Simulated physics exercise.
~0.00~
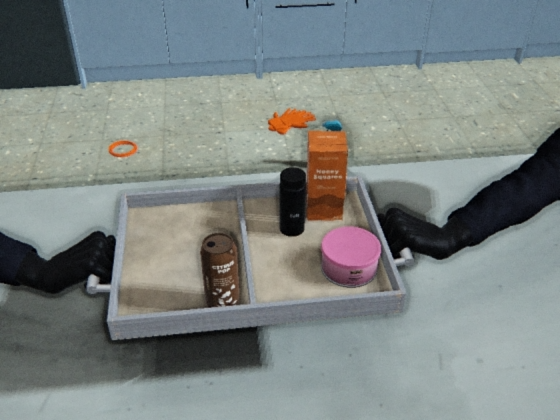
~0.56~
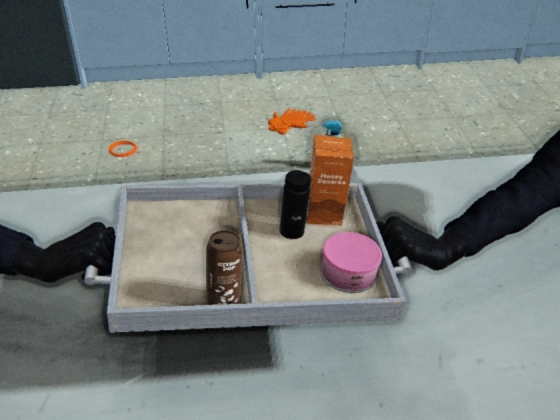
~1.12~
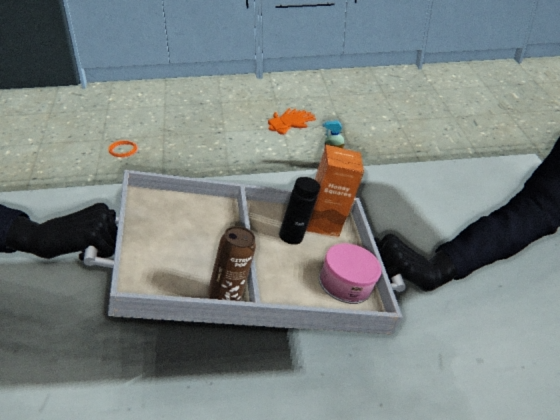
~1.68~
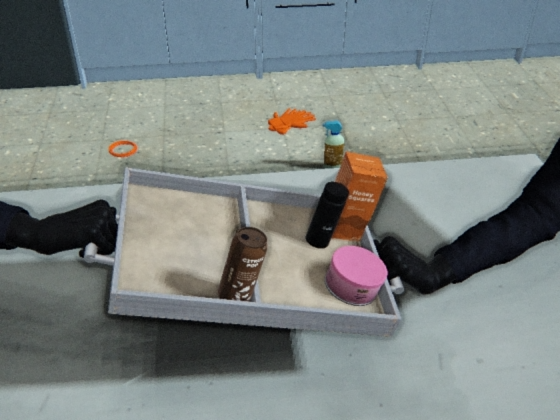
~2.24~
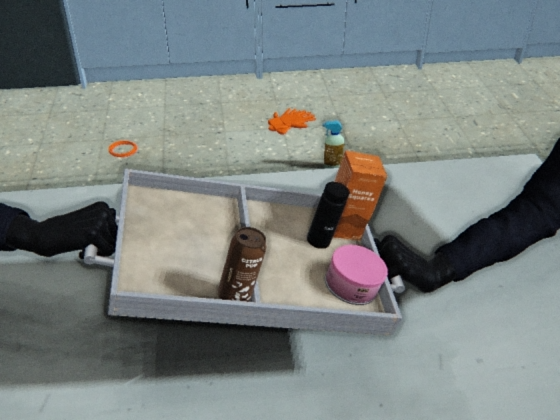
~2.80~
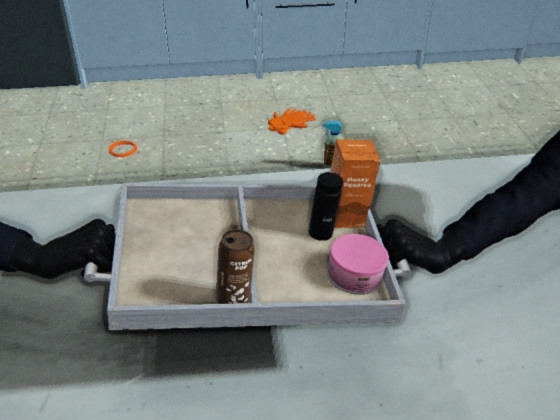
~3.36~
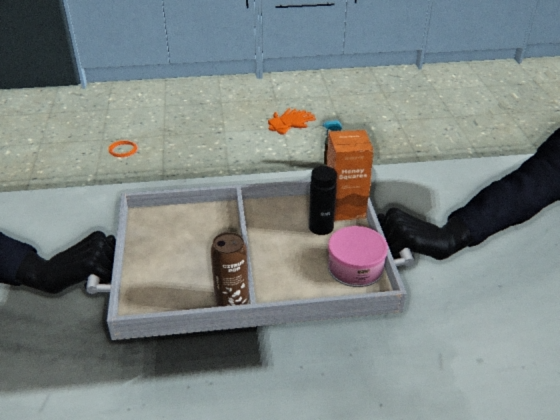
Tray held by two gloved hands tipping right edge down, its carton, shaker, can and tub shifting slightly right, then levelling, all upright.
